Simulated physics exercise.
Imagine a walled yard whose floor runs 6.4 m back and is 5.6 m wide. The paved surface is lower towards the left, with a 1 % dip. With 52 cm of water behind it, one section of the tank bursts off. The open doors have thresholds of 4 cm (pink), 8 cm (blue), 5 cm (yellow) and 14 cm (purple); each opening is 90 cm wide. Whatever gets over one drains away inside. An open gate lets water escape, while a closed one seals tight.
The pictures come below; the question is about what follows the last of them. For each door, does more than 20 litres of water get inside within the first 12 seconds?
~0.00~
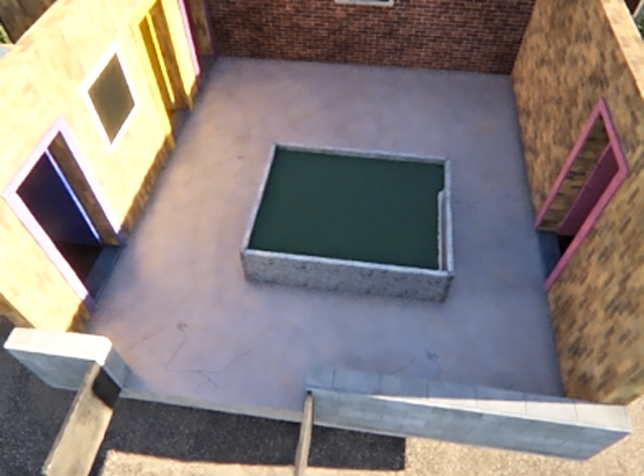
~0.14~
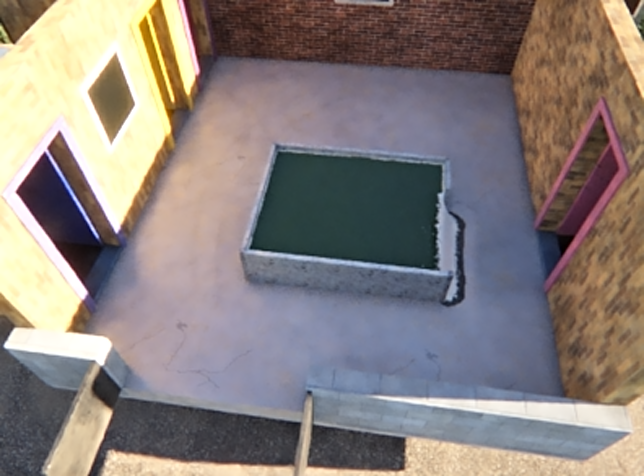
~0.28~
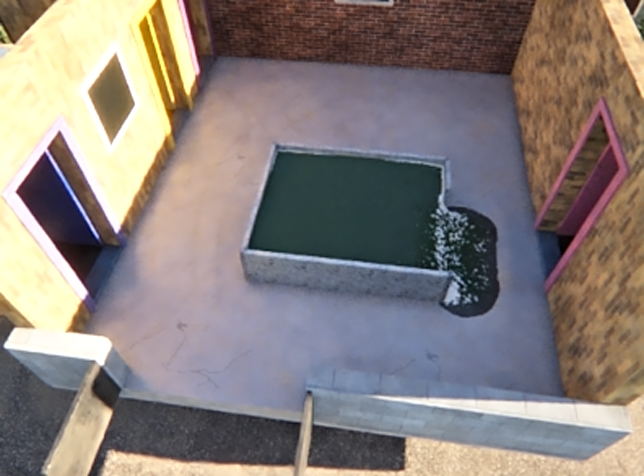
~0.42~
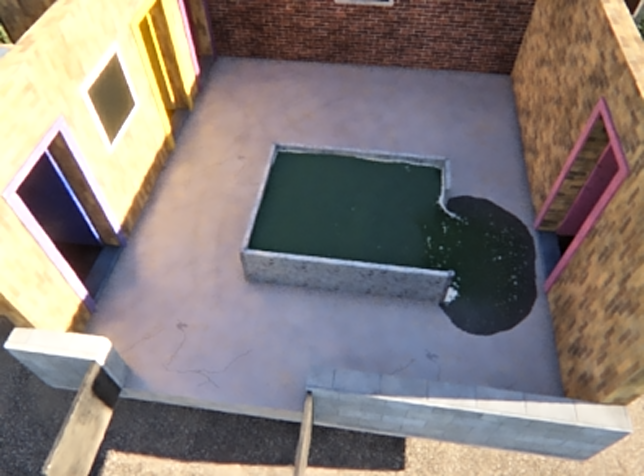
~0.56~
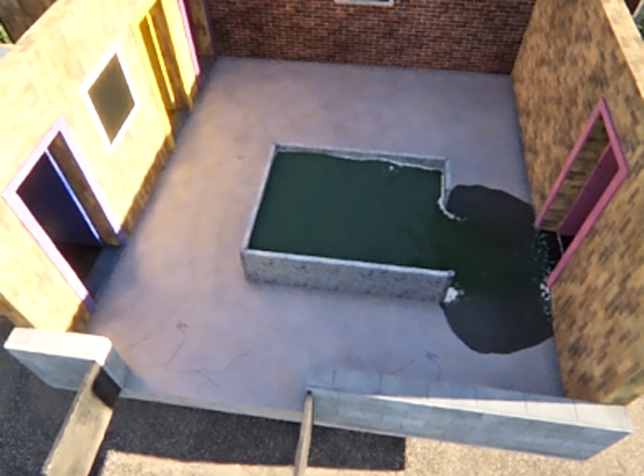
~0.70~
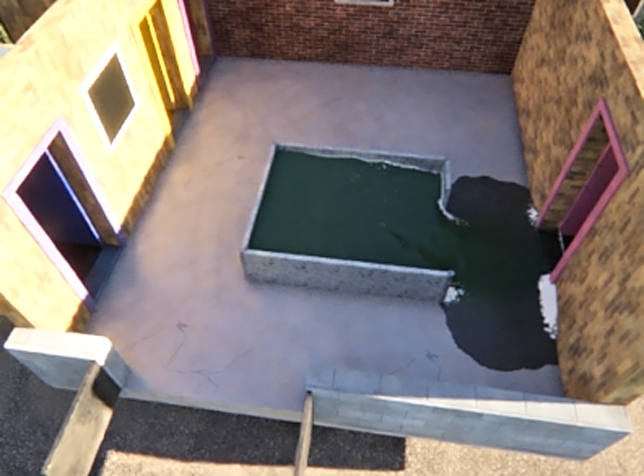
Door by door: The pink door, yes; the blue door, yes; the yellow door, no; the purple door, no.
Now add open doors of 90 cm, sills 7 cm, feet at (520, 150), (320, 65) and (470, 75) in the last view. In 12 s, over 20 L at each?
The first one doesn't reach it, the second one doesn't reach it, and the third one doesn't reach it.
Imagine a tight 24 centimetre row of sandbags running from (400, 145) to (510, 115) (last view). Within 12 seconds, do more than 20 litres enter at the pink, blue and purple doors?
Then, at the pink door it's exceeded, at the blue door it's exceeded, at the purple door it's not exceeded.
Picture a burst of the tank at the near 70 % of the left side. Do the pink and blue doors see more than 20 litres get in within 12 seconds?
Door pink stays within, door blue goes beyond.
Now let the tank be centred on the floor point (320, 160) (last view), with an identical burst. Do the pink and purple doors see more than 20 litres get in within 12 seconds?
For the pink door, the amount is too high; for the purple door, the amount is acceptable.
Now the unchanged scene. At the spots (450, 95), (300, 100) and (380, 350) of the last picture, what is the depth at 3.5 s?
2, 0 and 5 cm.
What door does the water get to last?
The purple door is last.
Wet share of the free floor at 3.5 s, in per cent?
Wet share: Near 45 percent.
After 1.4 s water covers 15 % of the floor and is deepest (32 cm) near (547, 294); pink door 14 cm at the sill, 137 L in, blue door not reached, yellow door not reached, purple door not reached.
After 2.2 s water covers 20 % of the floor and is deepest (34 cm) near (566, 408); pink door 18 cm at the sill, 298 L in, blue door not reached, yellow door not reached, purple door not reached.
After 3.5 s water covers 45 % of the floor and is deepest (24 cm) near (569, 425); pink door 19 cm at the sill, 500 L in, blue door not reached, yellow door not reached, purple door not reached.
After 7.0 s water covers 70 % of the floor and is deepest (14 cm) near (97, 306); pink door 10 cm at the sill, 679 L in, blue door 12 cm at the sill, 37 L in, yellow door 2 cm at the sill, 0 L in, purple door not reached.
After 12.0 s water covers 90 % of the floor and is deepest (8 cm) near (71, 359); pink door 5 cm at the sill, 726 L in, blue door 8 cm at the sill, 61 L in, yellow door 6 cm at the sill, 2 L in, purple door 8 cm at the sill, 0 L in.
